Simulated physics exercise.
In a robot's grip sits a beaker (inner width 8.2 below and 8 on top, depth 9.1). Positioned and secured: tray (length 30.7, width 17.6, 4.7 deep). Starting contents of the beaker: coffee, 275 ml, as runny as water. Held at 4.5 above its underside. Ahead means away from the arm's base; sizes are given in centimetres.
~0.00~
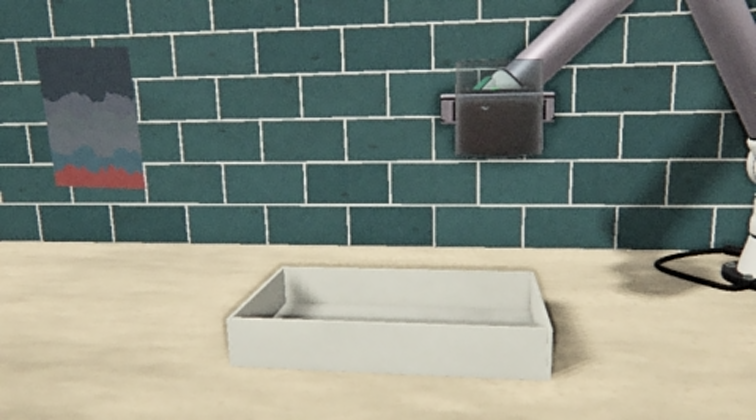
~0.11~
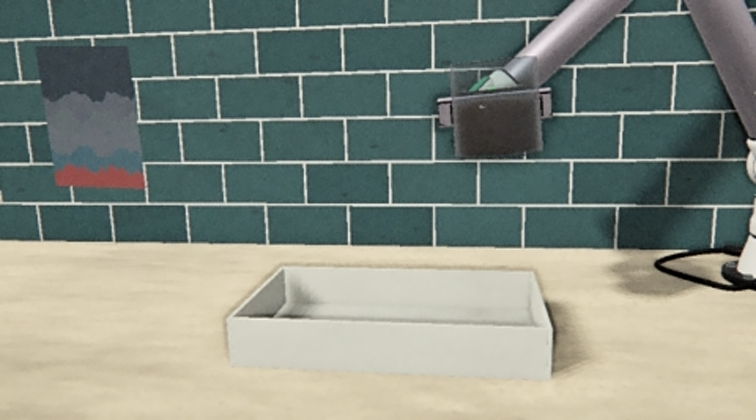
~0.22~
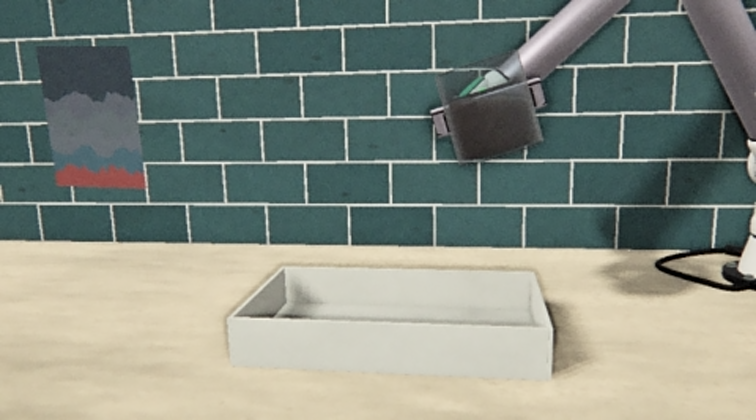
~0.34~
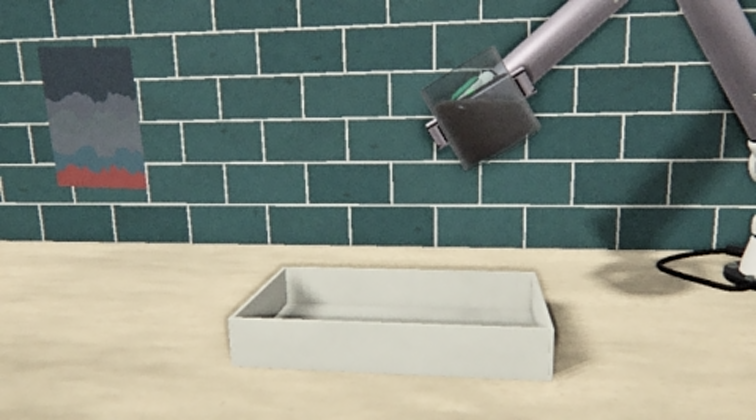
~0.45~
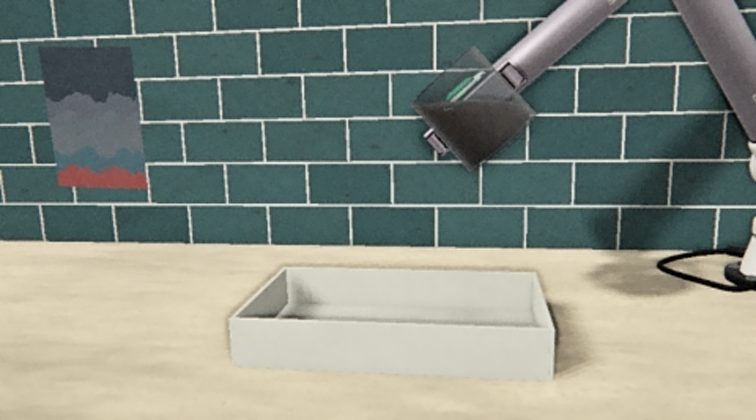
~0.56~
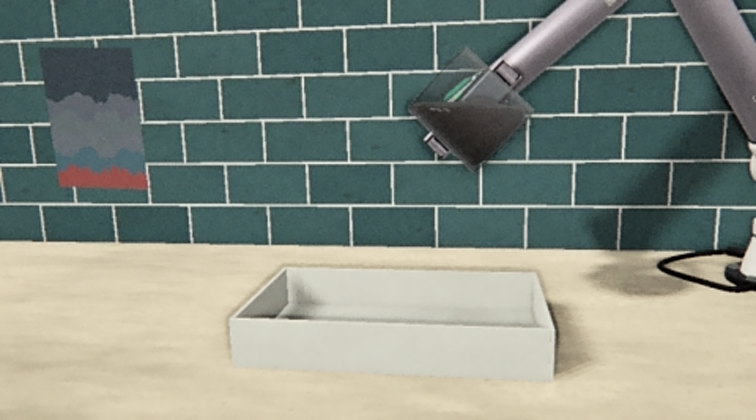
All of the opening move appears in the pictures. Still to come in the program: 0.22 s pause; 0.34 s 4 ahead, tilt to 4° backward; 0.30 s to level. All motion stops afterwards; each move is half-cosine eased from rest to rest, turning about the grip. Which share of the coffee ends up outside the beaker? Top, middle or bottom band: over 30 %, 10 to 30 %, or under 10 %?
Bottom band.
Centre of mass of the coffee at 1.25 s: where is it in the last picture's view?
The centre lands around (434, 128) in the last view.
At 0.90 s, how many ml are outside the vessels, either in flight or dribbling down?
I'd say around 0 ml.
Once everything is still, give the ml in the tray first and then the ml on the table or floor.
Roughly 0 ml, then 0 ml.
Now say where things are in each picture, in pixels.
The first picture shows beaker middle at (499, 110), level; upper third of the coffee around (498, 108), from x 460 to 540, top at y 100; 275 ml in the beaker.
The second picture shows beaker middle at (496, 110), tilted 4° forward; upper third of the coffee around (498, 108), from x 455 to 540, top at y 100.
The third picture shows beaker middle at (489, 110), tilted 16° forward; upper third of the coffee around (490, 108), from x 450 to 535, top at y 100.
The fourth picture shows beaker middle at (480, 110), tilted 30° forward; upper third of the coffee around (479, 108), from x 435 to 535, top at y 100.
The fifth picture shows beaker middle at (474, 111), tilted 42° forward; upper third of the coffee around (472, 109), from x 420 to 530, top at y 100.
The sixth picture shows beaker middle at (471, 111), tilted 46° forward; upper third of the coffee around (466, 109), from x 410 to 525, top at y 100; 275 ml in the beaker.
By 0.90 s, tilted 31° forward, liquid up to 26 above the table; 270 ml in the beaker.
By 1.25 s, tilted 2° backward, liquid up to 26 above the table; 270 ml in the beaker.
By 1.62 s, level, liquid up to 26 above the table; 270 ml in the beaker.
By 2.42 s, level, liquid up to 26 above the table; 270 ml in the beaker.
Final state, 270 ml in the beaker. That is 1 % outside the beaker.
